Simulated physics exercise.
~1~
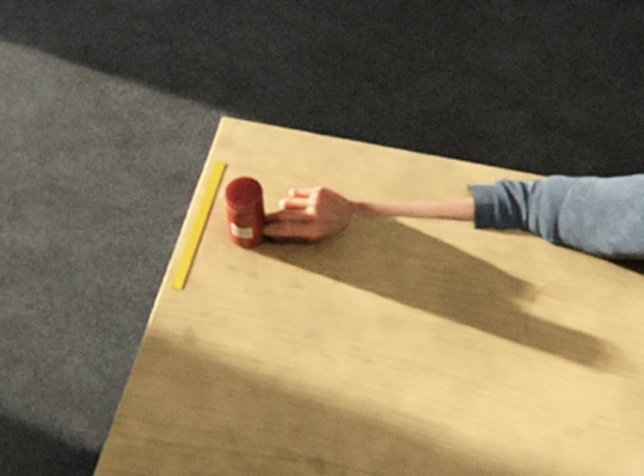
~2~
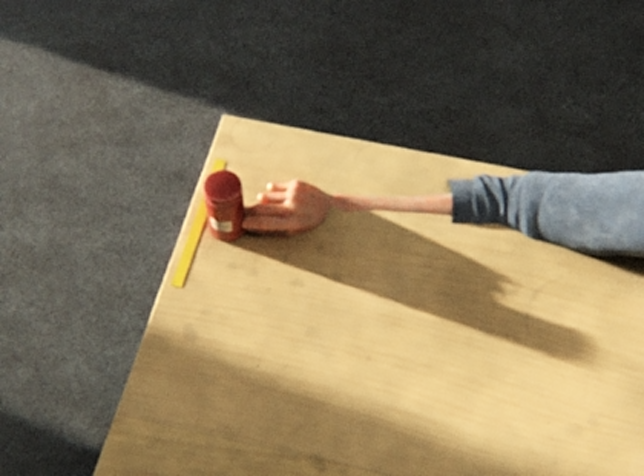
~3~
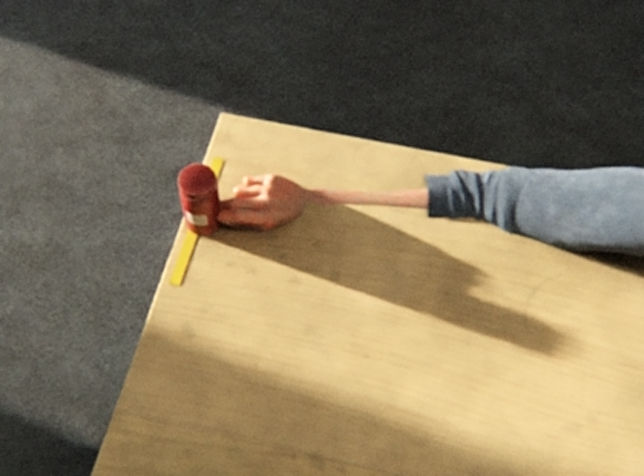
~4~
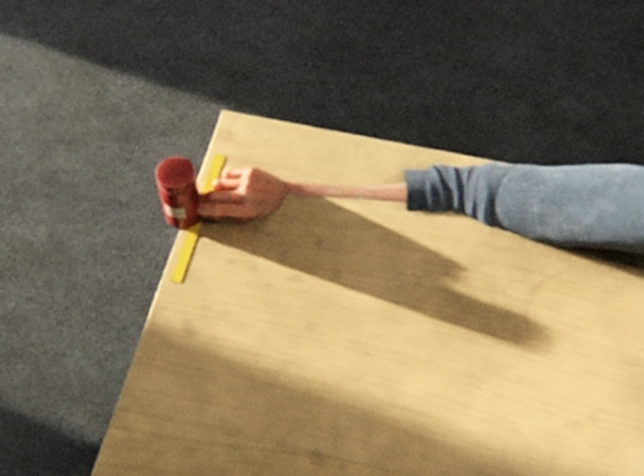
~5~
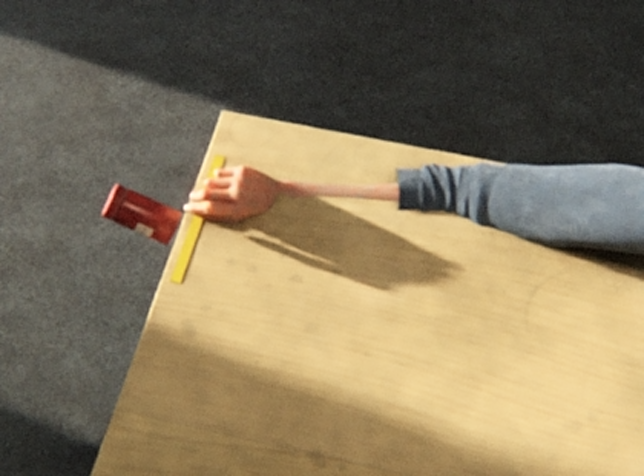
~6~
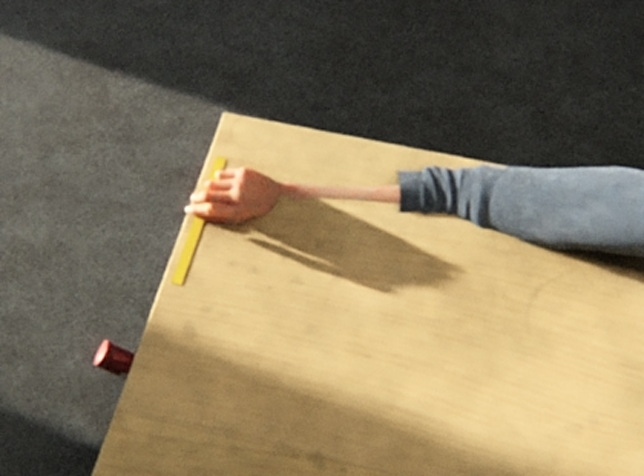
Red jar sliding left across a wooden table, pushed by a hand past yellow tape, then tipping over the edge and falling floorward.
